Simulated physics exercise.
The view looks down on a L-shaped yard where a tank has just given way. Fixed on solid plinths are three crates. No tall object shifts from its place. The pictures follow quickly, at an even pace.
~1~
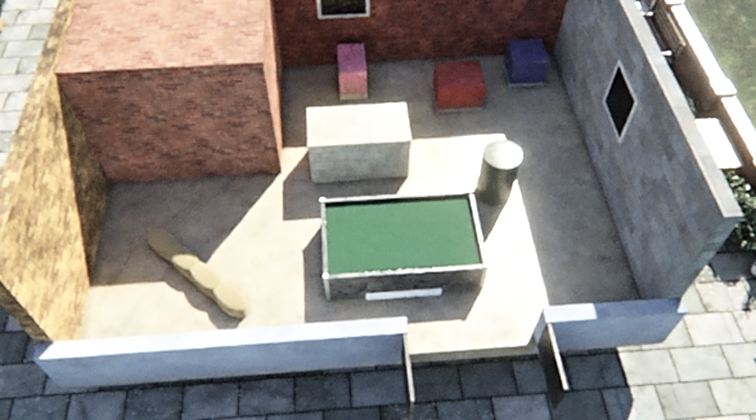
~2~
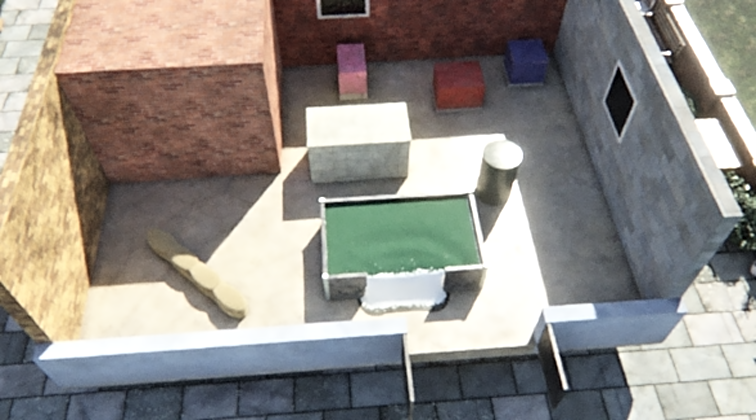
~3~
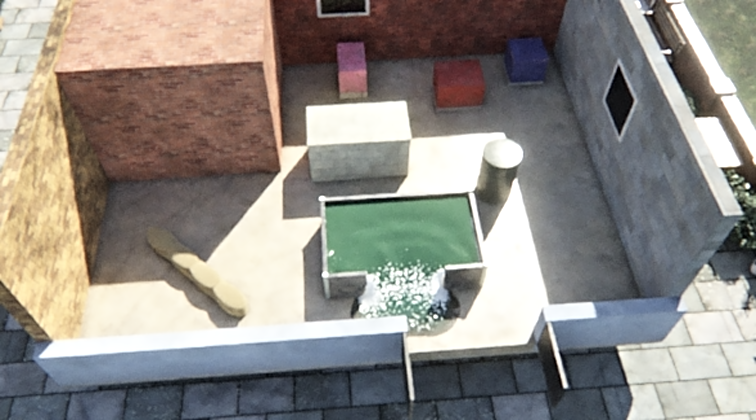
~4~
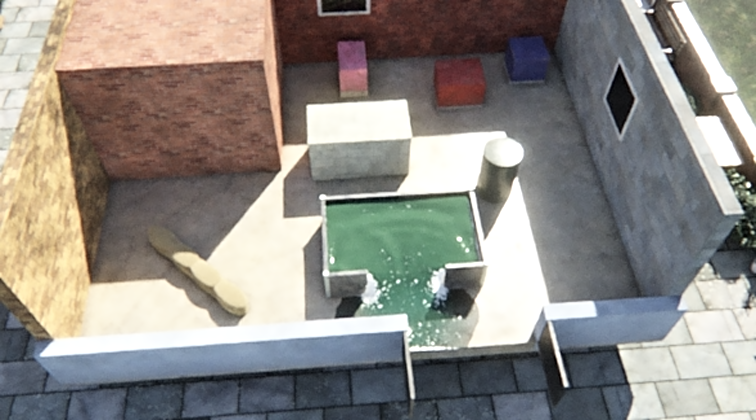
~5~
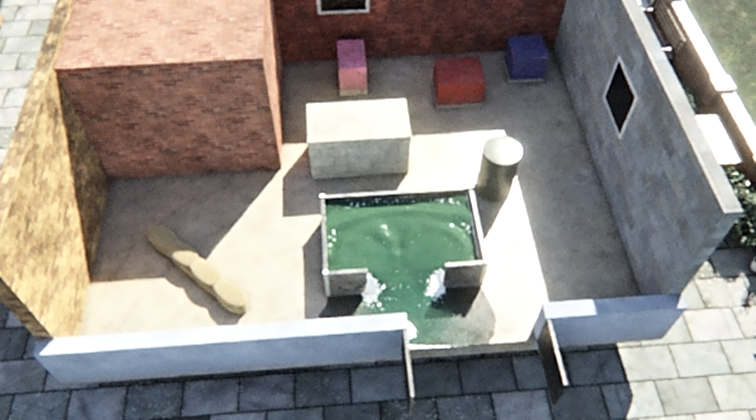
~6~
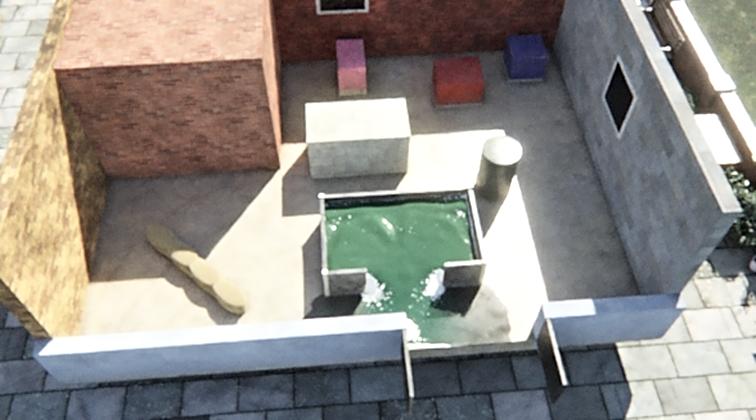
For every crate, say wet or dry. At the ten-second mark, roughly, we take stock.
Red crate - dry; blue crate - dry; pink crate - dry.
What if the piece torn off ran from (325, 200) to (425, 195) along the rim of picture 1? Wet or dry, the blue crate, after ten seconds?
As far as I can tell, the blue one is overrun.
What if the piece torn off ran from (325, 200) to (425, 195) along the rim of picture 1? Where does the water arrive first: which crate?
My pick is the crate marked red.
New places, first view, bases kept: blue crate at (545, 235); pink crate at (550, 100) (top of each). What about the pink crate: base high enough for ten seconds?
As far as I can tell, the pink crate is not reached.
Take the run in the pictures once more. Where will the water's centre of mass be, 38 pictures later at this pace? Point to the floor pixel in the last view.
Centre of mass: Roughly (292, 258).
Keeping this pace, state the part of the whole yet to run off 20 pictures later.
Around 64 percent.
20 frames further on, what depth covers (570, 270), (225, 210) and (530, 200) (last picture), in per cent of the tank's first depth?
In that order: 0, 4 and 0 per cent.
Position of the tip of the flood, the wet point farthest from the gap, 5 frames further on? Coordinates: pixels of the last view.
I'd say at around (197, 351).
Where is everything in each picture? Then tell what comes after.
Still water in the open tank at (401, 235), in the first picture.
The front is at (365, 307), out from the gap at (405, 284), in the second picture.
Water pours out at (405, 284) and has run to a hidden place, in the third picture.
Water pours out at (405, 283) and has run to a hidden place, in the fourth picture.
Water pours out at (405, 282) and has run to a hidden place, in the fifth picture.
Water pours out at (404, 281) and has run to a hidden place, in the sixth picture.
A moment on, water covers 10 % of the floor; the red crate not reached, the blue crate not reached, the pink crate not reached.
Next, water covers 15 % of the floor; the red crate not reached, the blue crate not reached, the pink crate not reached.
Then, water covers 25 % of the floor; the red crate not reached, the blue crate not reached, the pink crate not reached.
Later, water covers 30 % of the floor; the red crate not reached, the blue crate not reached, the pink crate not reached.
In the end, water covers 40 % of the floor; the red crate stayed above the water, the blue crate stayed above the water, the pink crate stayed above the water.
